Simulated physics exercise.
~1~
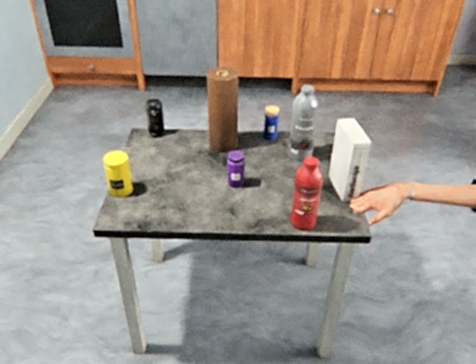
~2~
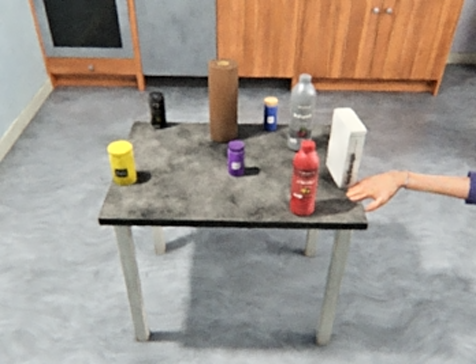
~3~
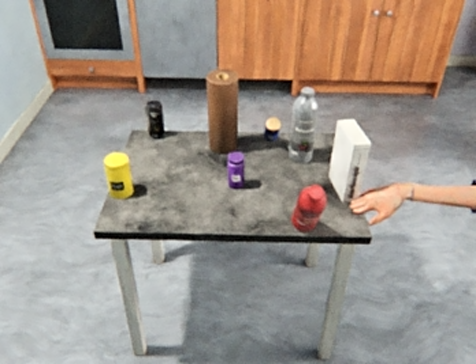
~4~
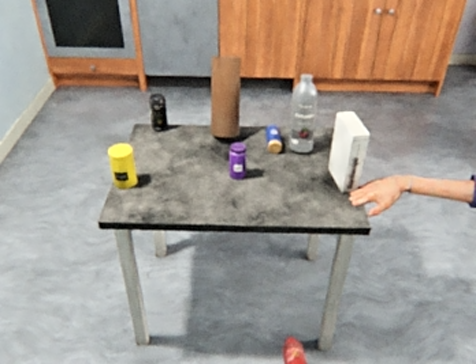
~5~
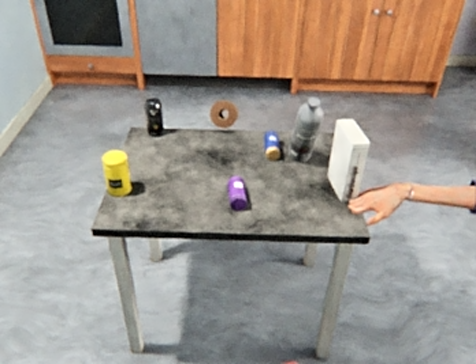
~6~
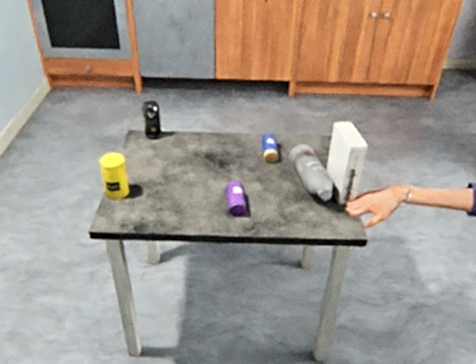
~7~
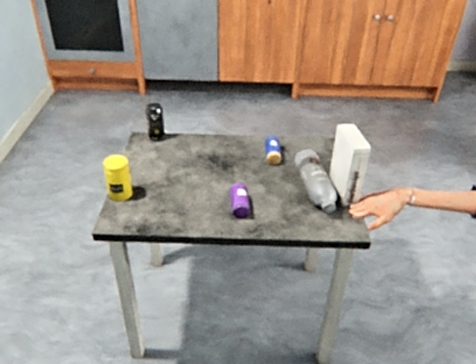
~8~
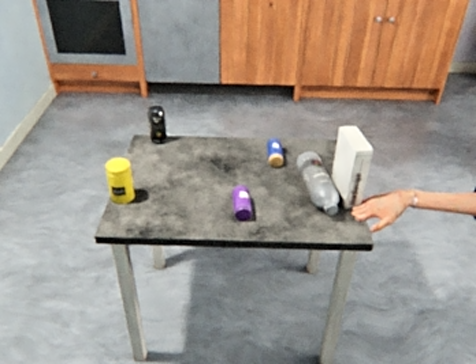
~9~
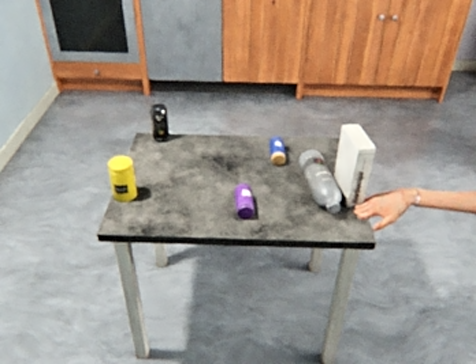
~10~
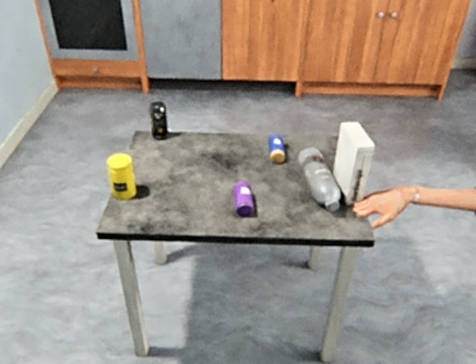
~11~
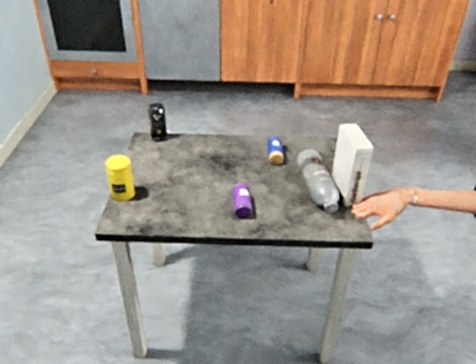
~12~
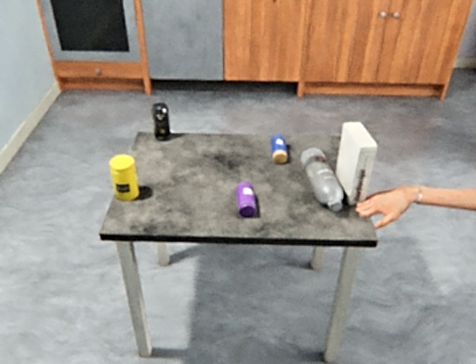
A hand rested at the right edge of a dark table as the red bottle toppled off the front and the brown roll tipped off the back, leaving the blue and purple shakers and the grey bottle lying on their sides.
